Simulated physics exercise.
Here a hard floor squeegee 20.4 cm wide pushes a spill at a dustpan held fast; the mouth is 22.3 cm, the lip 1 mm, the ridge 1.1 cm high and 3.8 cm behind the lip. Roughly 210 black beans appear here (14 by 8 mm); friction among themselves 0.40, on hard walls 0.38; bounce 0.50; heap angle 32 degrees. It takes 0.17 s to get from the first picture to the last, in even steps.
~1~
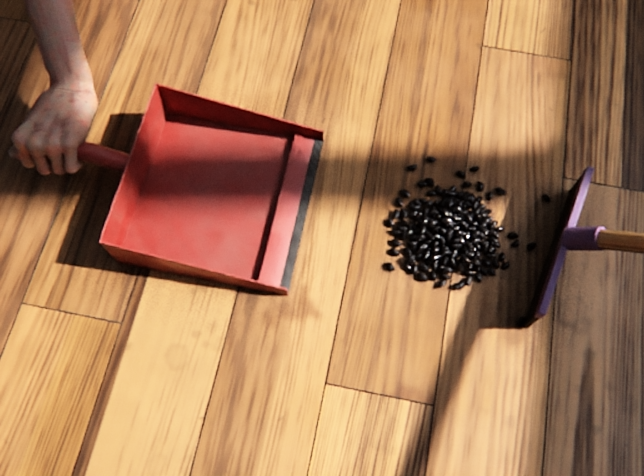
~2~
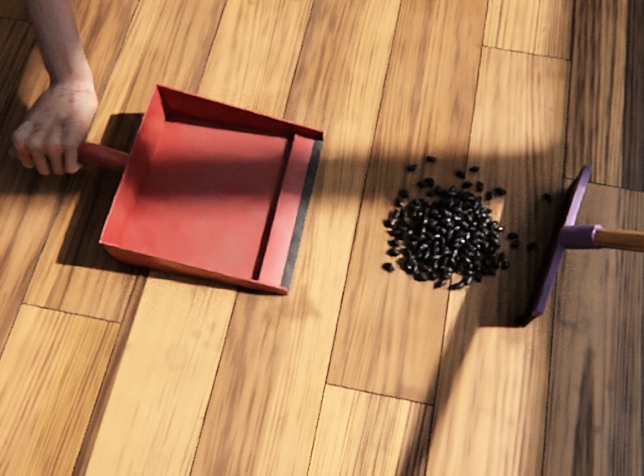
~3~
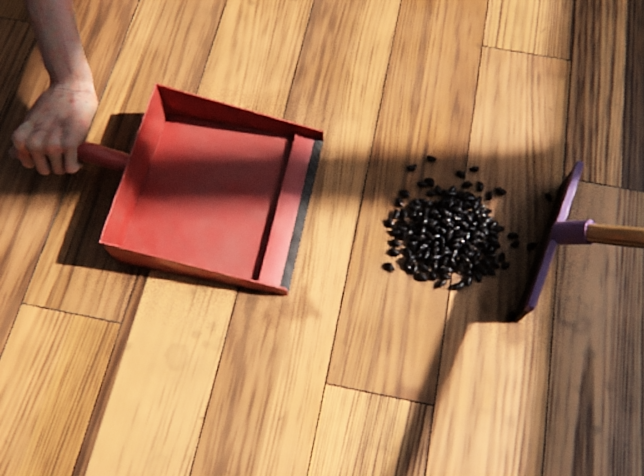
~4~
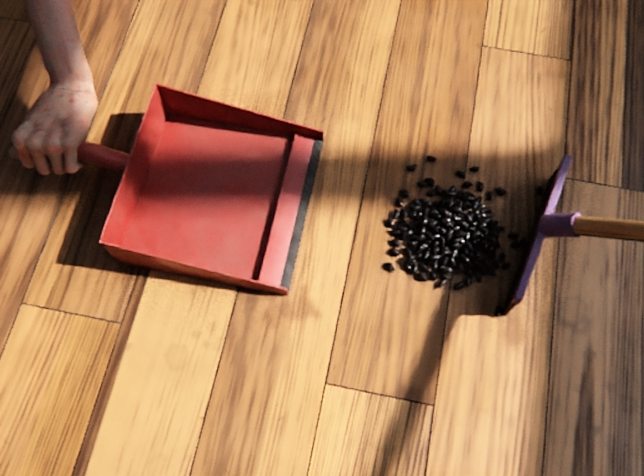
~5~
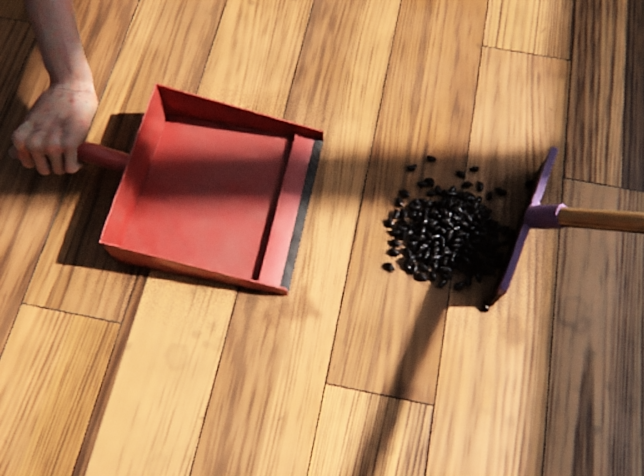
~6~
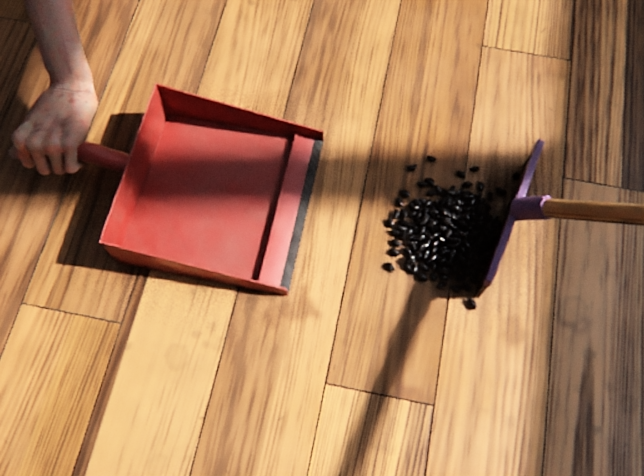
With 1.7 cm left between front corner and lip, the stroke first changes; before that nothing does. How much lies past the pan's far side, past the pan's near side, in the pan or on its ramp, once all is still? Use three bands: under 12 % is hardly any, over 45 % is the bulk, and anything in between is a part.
Past the pan's far side: A part, past the pan's near side: Hardly any, in the pan or on its ramp: A part.
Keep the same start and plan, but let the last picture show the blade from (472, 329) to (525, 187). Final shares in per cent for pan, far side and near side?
Pan 5 % / far 0 % / near 5 %.
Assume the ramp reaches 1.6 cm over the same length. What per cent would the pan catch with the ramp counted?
Roughly 20 per cent.
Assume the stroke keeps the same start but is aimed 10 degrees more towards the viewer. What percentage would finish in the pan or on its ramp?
The pan, ramp included, would get around 30 per cent.
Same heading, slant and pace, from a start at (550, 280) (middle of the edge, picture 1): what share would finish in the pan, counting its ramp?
Something close to 25 percent.
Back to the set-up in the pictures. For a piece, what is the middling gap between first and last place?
About 20 cm.
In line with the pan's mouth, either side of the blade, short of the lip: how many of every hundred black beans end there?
Some 50 per cent.
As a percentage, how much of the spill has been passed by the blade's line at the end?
Estimate: About 25 %.
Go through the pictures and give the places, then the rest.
In the first frame, blade from (540, 314) to (587, 174), moved 0.0 cm, 0 of the pieces shifted so far; middle of the pieces at (448, 232); pan at (210, 197).
In the second frame, blade from (537, 312) to (584, 173), moved 0.3 cm, 0 of the pieces shifted so far; middle of the pieces at (448, 232).
In the third frame, blade from (529, 307) to (577, 169), moved 1.3 cm, 2 of the pieces shifted so far; middle of the pieces at (448, 232).
In the fourth frame, blade from (517, 299) to (565, 162), moved 2.9 cm, 3 of the pieces shifted so far; middle of the pieces at (448, 232).
In the fifth frame, blade from (502, 290) to (551, 155), moved 4.9 cm, 7 of the pieces shifted so far; middle of the pieces at (448, 232).
In the sixth frame, blade from (488, 281) to (538, 147), moved 6.8 cm, 60 of the pieces shifted so far; middle of the pieces at (447, 232); pan at (210, 197).
Then, 0.22 s after the last picture, middle of the blade 14 cm from the lip; 0 % over the lip, far side 10 %, near side 0 %.
Then, 0.36 s after the last picture, middle of the blade 7 cm from the lip; 0 % over the lip, far side 20 %, near side 0 %.
Then, 0.63 s after the last picture, middle of the blade 4 cm from the lip; 20 % over the lip, far side 30 %, near side 0 %.
In the end, far side 30 %, near side 0 %, pan 20 %, in front of the lip or behind the blade 50 %.
